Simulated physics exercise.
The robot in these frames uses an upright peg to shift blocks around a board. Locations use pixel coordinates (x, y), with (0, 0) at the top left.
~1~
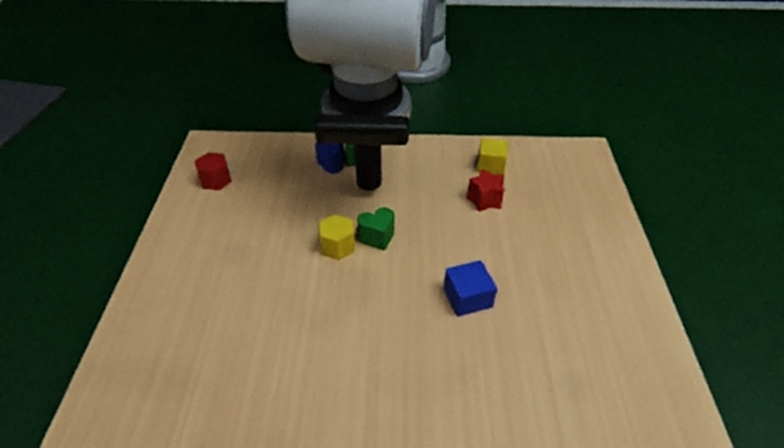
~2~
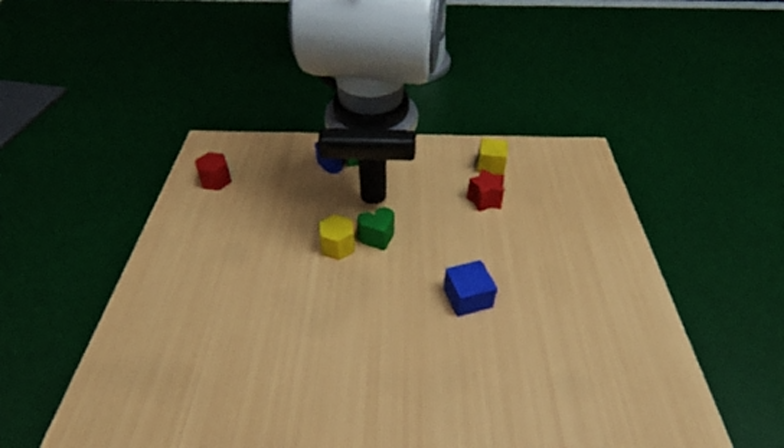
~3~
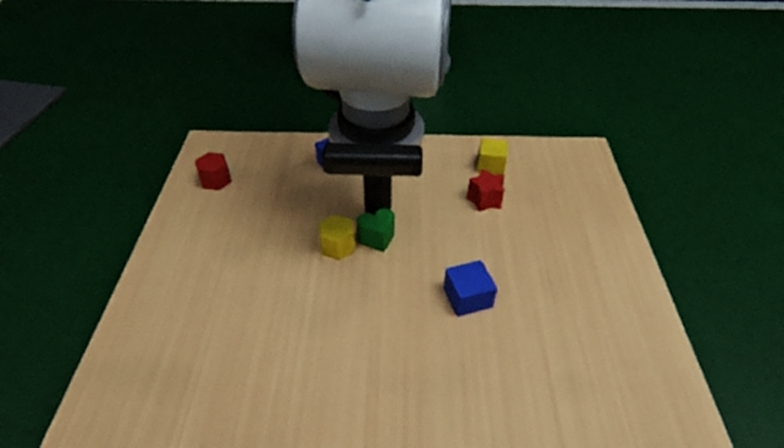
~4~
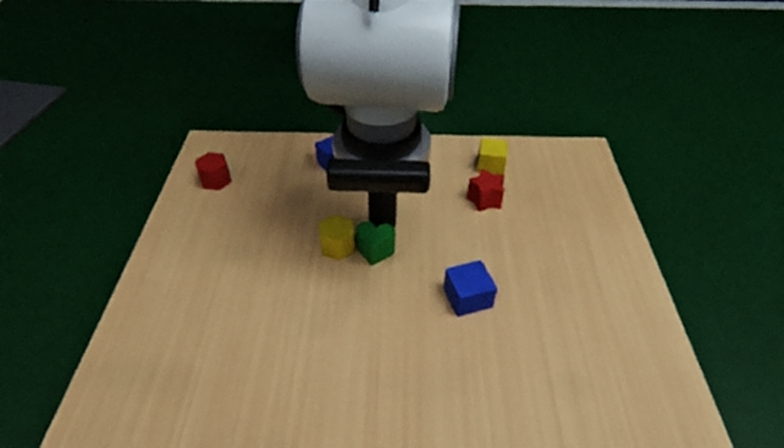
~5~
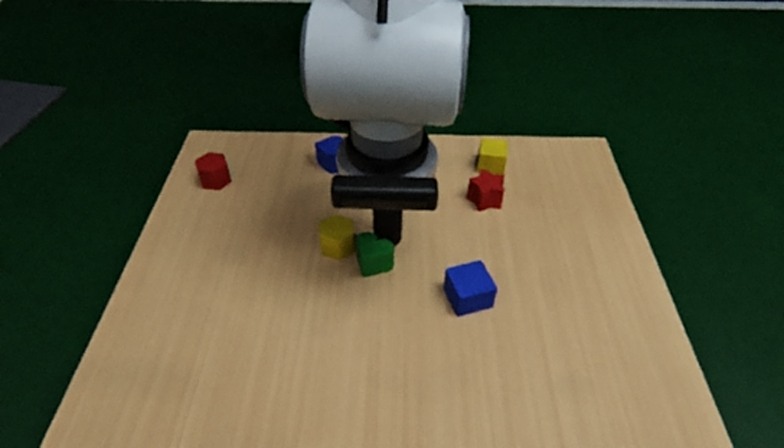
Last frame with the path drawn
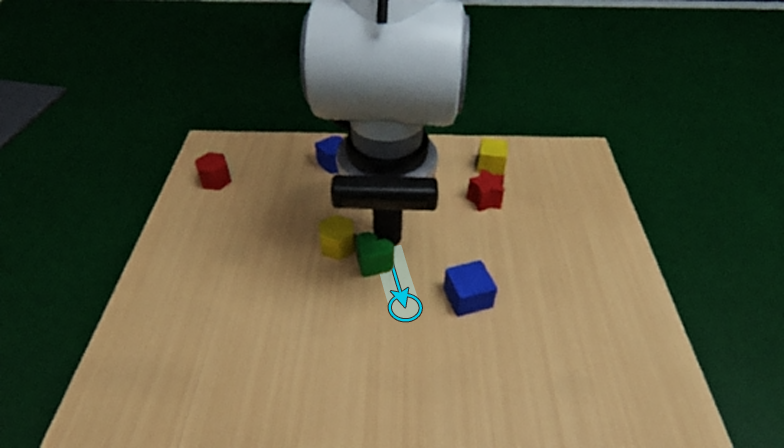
A pale wooden board lies against a dark green surround, seen from above and in front by a still camera. A red block sits at the far left, blue at the back, yellow and red at the right, a larger blue block nearer, and a yellow block beside a green heart near the middle. The white robot arm moves its black peg forward, pushing the green heart slightly nearer and turning it.
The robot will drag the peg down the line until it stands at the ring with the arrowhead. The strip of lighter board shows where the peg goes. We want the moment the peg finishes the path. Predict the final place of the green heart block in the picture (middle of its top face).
It ends at (368, 264).
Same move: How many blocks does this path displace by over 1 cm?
I'd say one block gets moved.
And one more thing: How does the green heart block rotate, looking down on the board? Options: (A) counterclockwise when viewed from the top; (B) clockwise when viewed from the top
My answer is option B.
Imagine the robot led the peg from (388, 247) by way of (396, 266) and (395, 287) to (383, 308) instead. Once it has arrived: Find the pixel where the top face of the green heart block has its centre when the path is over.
Most likely (364, 267).
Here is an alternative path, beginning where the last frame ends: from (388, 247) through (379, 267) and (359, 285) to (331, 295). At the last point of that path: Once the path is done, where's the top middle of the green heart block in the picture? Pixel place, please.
At the end it should sit near (323, 300).
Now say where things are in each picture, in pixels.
Peg's lower end (369, 182); yellow six-sided block (336, 227); green heart block (377, 218), in the first picture.
Peg (373, 196); blocks still, in the second picture.
Peg (378, 209); blocks still, in the third picture.
Peg (383, 223); green heart block (375, 232), in the fourth picture.
Peg (387, 238); yellow six-sided block (336, 227); green heart block (373, 245), in the fifth picture.
Drawn move, in a line from (388, 247) to (405, 307).
On the path given first. Halfway along, peg (396, 267); green heart block (368, 262), turned 45° clockwise.
At the end, peg (406, 298); yellow six-sided block still; green heart block (368, 264), turned 55° clockwise.
